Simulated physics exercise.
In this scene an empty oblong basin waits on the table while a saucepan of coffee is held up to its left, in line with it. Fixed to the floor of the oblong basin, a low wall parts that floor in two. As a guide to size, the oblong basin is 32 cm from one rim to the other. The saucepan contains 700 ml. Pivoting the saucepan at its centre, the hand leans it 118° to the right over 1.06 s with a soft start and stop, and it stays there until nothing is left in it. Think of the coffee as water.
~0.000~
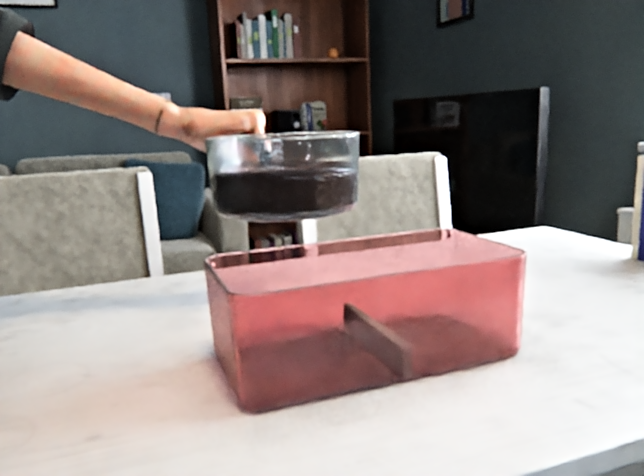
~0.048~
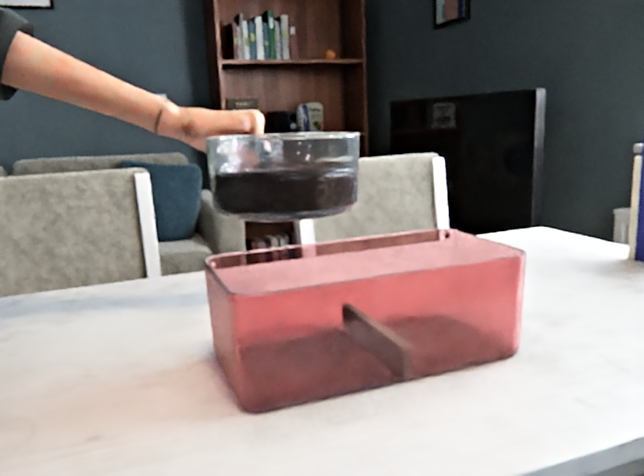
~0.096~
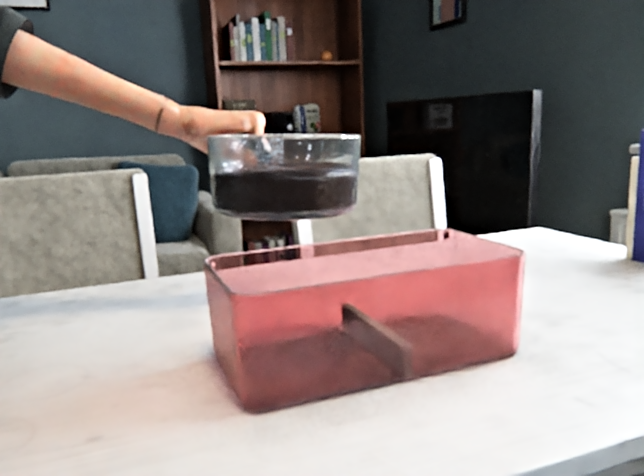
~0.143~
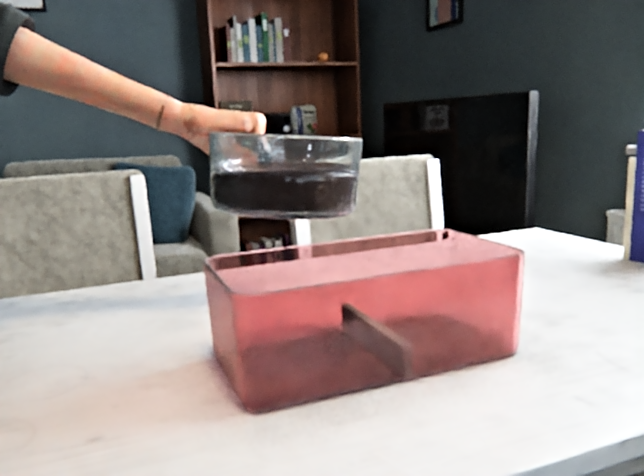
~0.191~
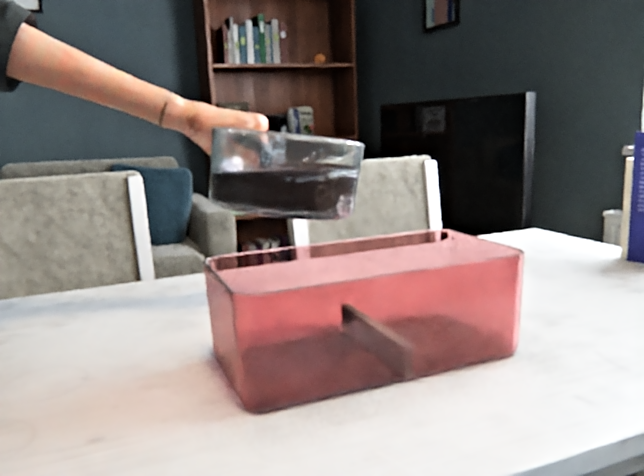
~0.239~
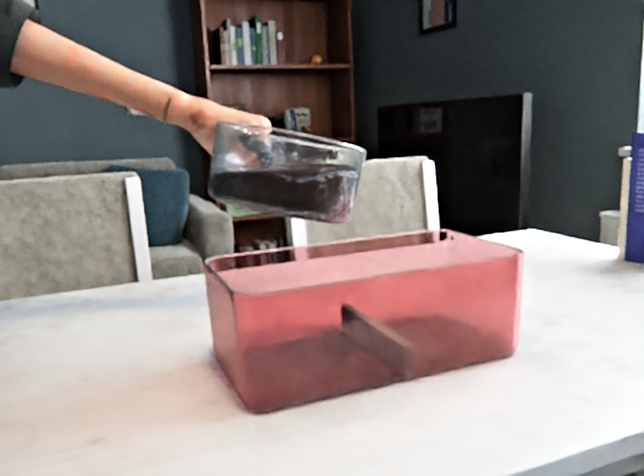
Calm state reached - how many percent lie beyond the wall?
60 percent, roughly.
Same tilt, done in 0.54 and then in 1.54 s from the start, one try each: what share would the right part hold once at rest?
I'd say 45 percent on the first go, 70 percent on the next.
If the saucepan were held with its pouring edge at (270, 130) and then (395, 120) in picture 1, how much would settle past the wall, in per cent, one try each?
10 in a hundred, followed by 90 in a hundred.
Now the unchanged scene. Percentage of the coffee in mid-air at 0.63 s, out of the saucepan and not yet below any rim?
I'd say close to 30 per cent.
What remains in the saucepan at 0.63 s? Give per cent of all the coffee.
52 %.
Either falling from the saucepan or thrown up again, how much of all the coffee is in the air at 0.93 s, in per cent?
Roughly 4 %.
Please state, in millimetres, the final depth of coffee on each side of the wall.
10 mm left, 18 mm right.
Then, 0.63 s in, the tilt is 77° and 51 per cent is still to pour, 1 is left of the wall and 18 right of it.
Then, 0.93 s in, the tilt is 113° and 6 per cent is still to pour, 30 is left of the wall and 60 right of it.
Then, 1.23 s in, the tilt is 118° and 0 per cent is still to pour, 40 is left of the wall and 60 right of it.
Then, 1.56 s in, the tilt is 118° and 0 per cent is still to pour, 40 is left of the wall and 60 right of it.
Finally, 40 per cent lies left of the wall, 60 right of it and 0 outside.
